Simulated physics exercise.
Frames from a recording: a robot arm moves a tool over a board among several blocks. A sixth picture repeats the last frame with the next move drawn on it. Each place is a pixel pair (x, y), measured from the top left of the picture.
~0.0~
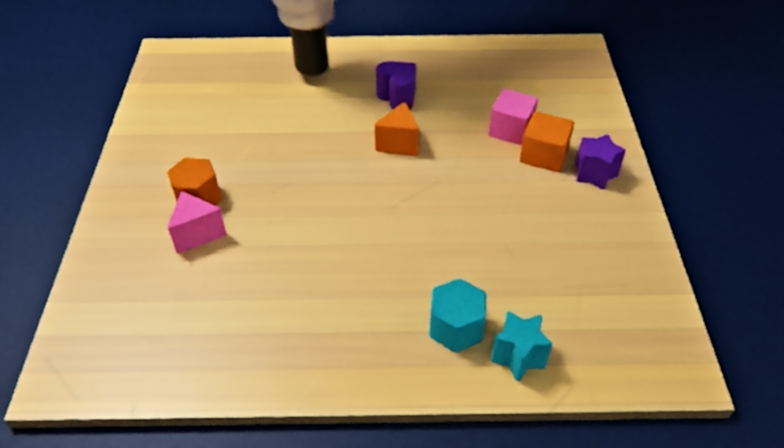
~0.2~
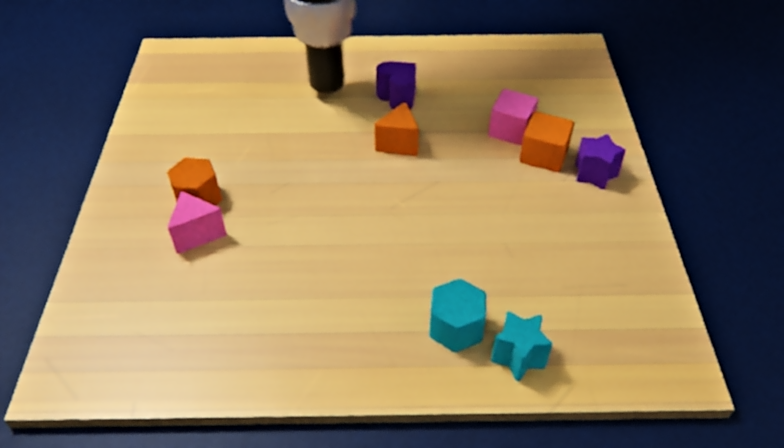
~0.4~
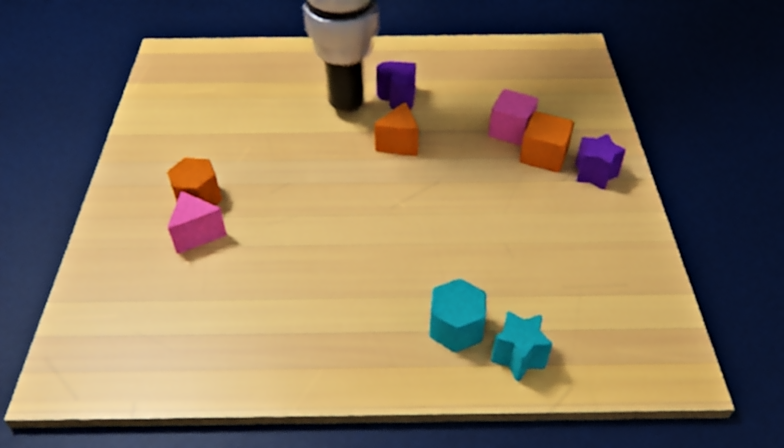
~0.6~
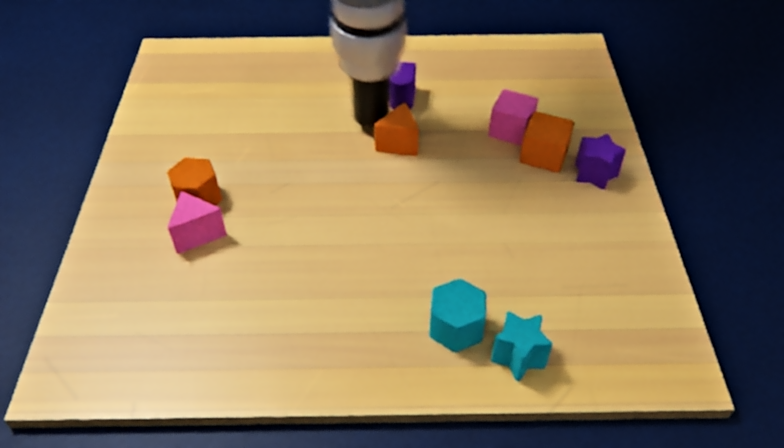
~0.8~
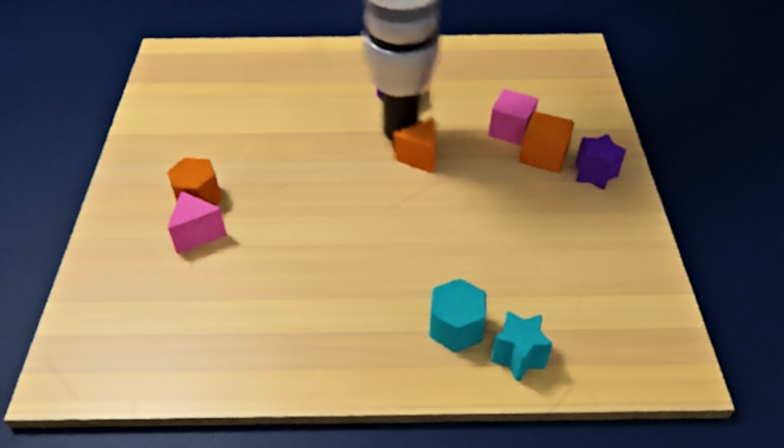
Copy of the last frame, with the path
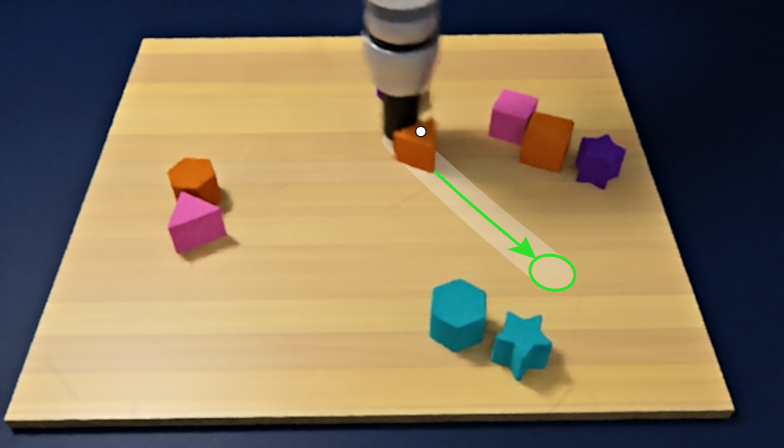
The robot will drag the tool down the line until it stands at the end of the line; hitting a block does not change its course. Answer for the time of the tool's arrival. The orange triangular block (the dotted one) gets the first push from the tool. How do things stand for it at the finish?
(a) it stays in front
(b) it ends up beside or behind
Correct choice: A.
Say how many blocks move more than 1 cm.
The answer is a single block.
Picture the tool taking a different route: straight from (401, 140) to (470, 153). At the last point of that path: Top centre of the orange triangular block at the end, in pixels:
Answer: (448, 145).
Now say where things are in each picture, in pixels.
Lower end of the tool (312, 66), tops of blocks, purple heart-shaped block (398, 71), orange triangular block (399, 117), in the first picture.
Tool (327, 83), blocks as before, in the second picture.
Tool (347, 100), blocks as before, in the third picture.
Tool (372, 115), blocks as before, in the fourth picture.
Tool (401, 130), purple heart-shaped block hidden, orange triangular block (421, 132), in the fifth picture.
The drawn path runs from (401, 140) directly to (552, 272); the dot is on the orange triangular block.
What follows on the original path. One third of the way, tool (446, 171); orange triangular block (471, 174).
Two thirds of the way, tool (497, 215); orange triangular block (526, 220).
At the end, tool (555, 262); purple heart-shaped block not moved; orange triangular block (589, 271).
